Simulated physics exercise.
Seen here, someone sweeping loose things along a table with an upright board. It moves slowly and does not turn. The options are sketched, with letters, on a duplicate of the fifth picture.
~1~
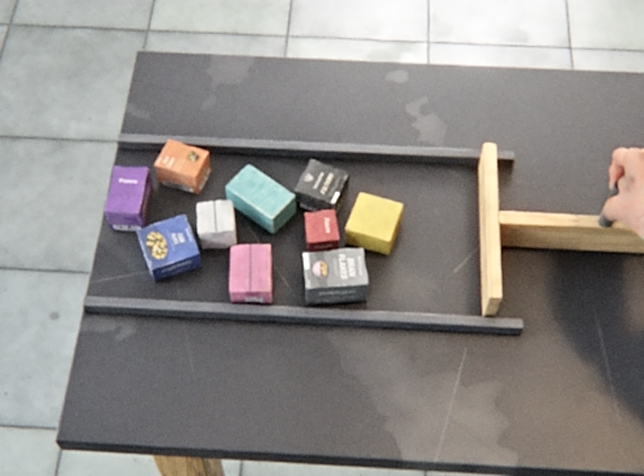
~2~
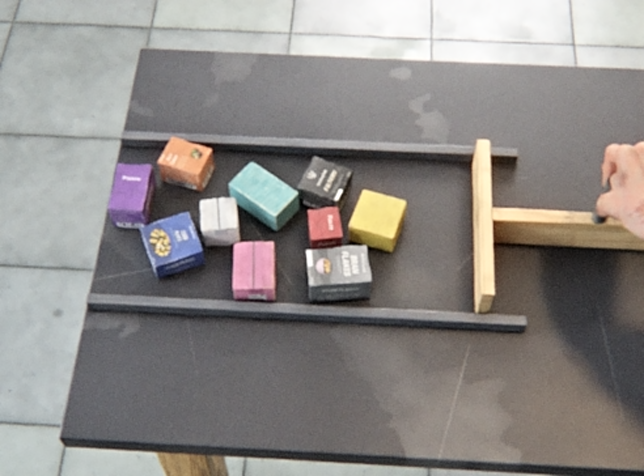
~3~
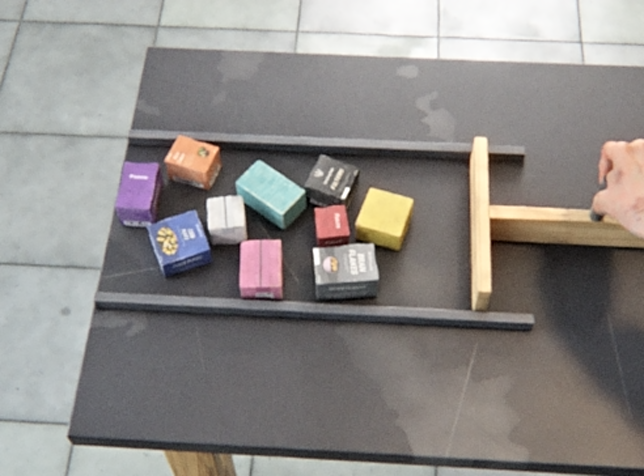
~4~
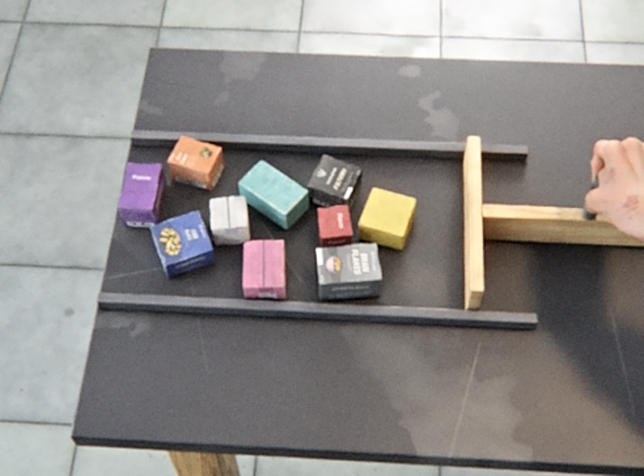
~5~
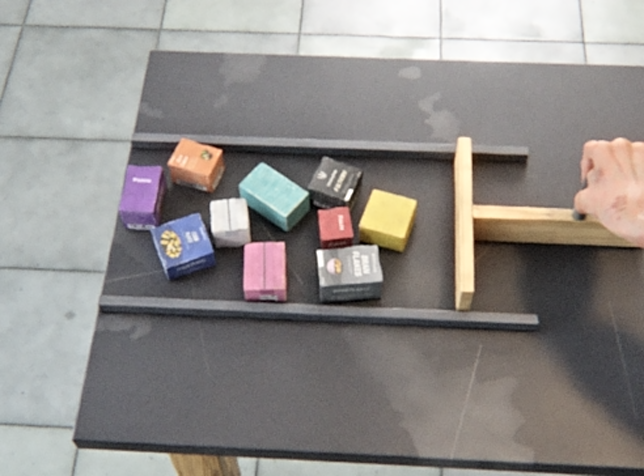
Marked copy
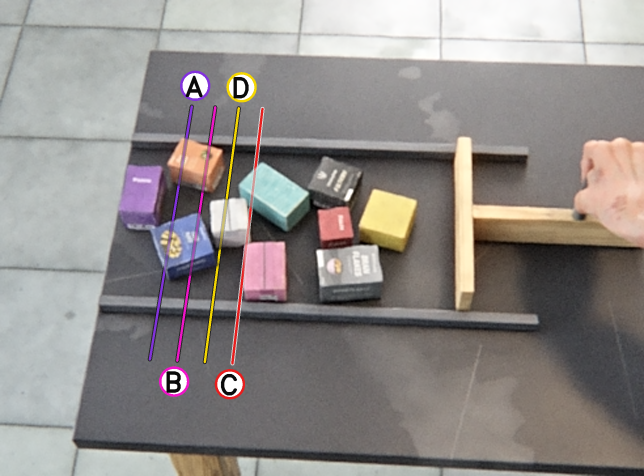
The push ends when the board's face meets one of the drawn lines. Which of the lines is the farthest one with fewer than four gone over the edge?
The farthest such stop is D.
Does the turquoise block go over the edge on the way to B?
No.
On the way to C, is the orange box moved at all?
Yes.
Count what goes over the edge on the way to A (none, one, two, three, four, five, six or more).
By then, six or more.
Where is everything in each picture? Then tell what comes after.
Blue packet (170, 248); pink box (251, 275); turquoise block (261, 199), in the first picture.
Board (486, 213); black box (326, 187), in the second picture.
Board (482, 211); white box (227, 220), in the third picture.
Board (475, 210); grey packet (348, 272), in the fourth picture.
Board (466, 211); yellow block (388, 221); blue packet (184, 247); pink box (265, 273), in the fifth picture.
On the copy, A at (172, 223); B at (198, 224); C at (249, 226); D at (223, 225).
On D. First, board (377, 207); grey packet (338, 270); black box (323, 182).
Then, board (290, 204); blue packet (147, 252); orange box (191, 165).
Finally, board (224, 201); purple packet over the edge; blue packet over the edge; two fallen.
By contrast, A drops seven; B drops four; C is within the limit but short.
